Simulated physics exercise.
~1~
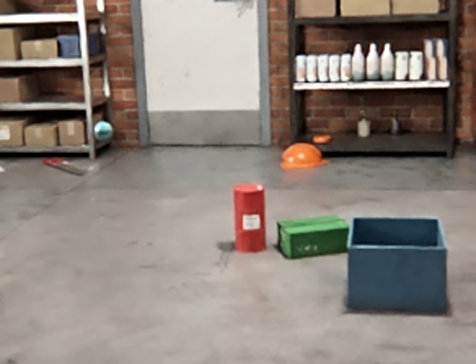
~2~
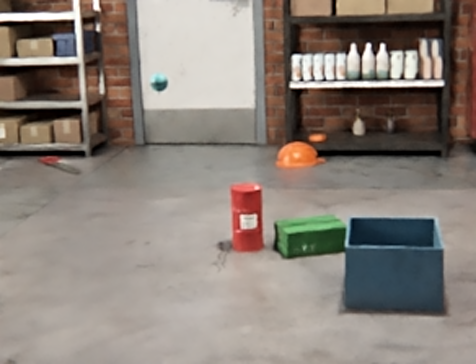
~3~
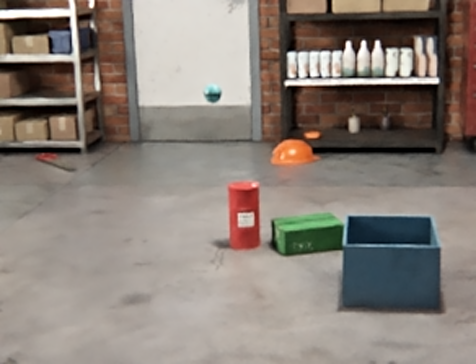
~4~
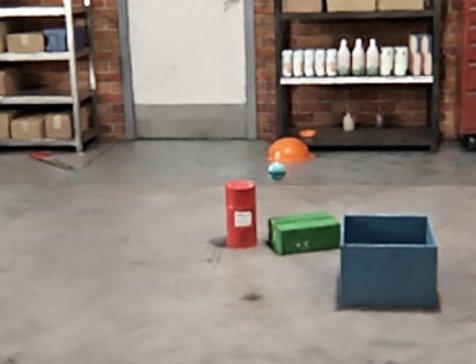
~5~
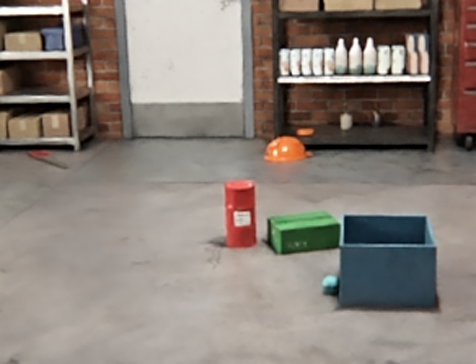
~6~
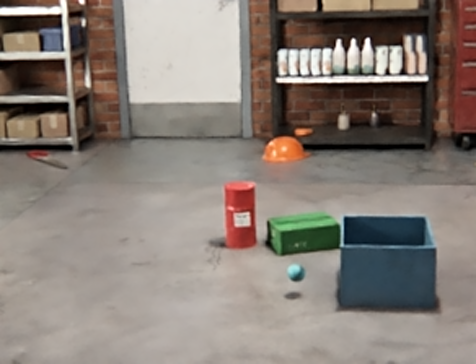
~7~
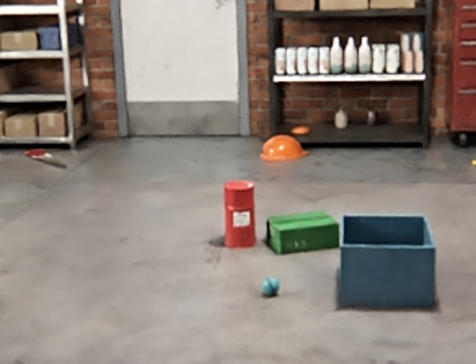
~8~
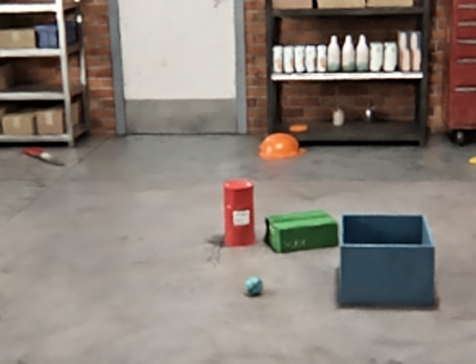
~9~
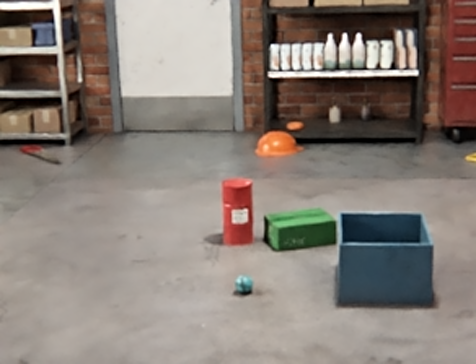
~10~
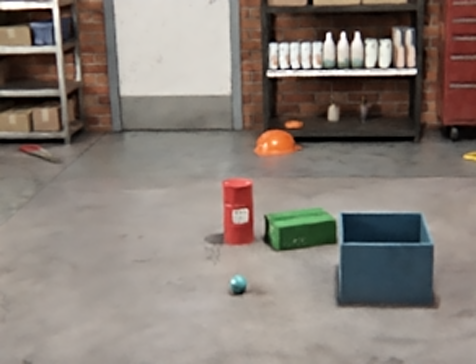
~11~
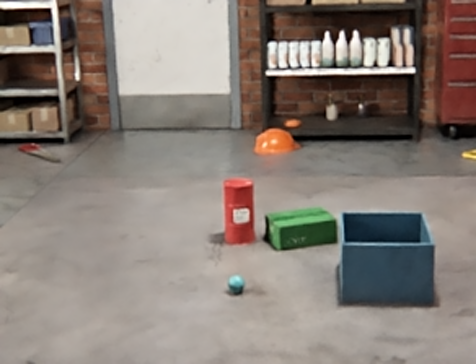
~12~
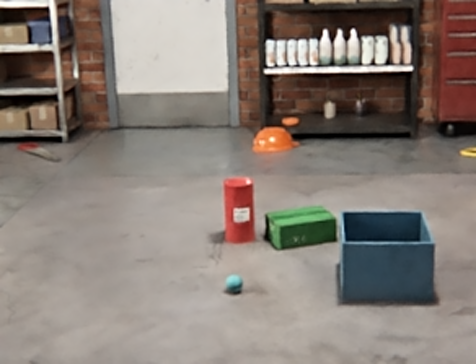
In a storeroom with shelves along a brick wall, a turquoise ball flies rightward past a door, drops beside the left side of an open blue box, then moves back left and settles on the floor outside it, while a red canister and green parcel stay in place.
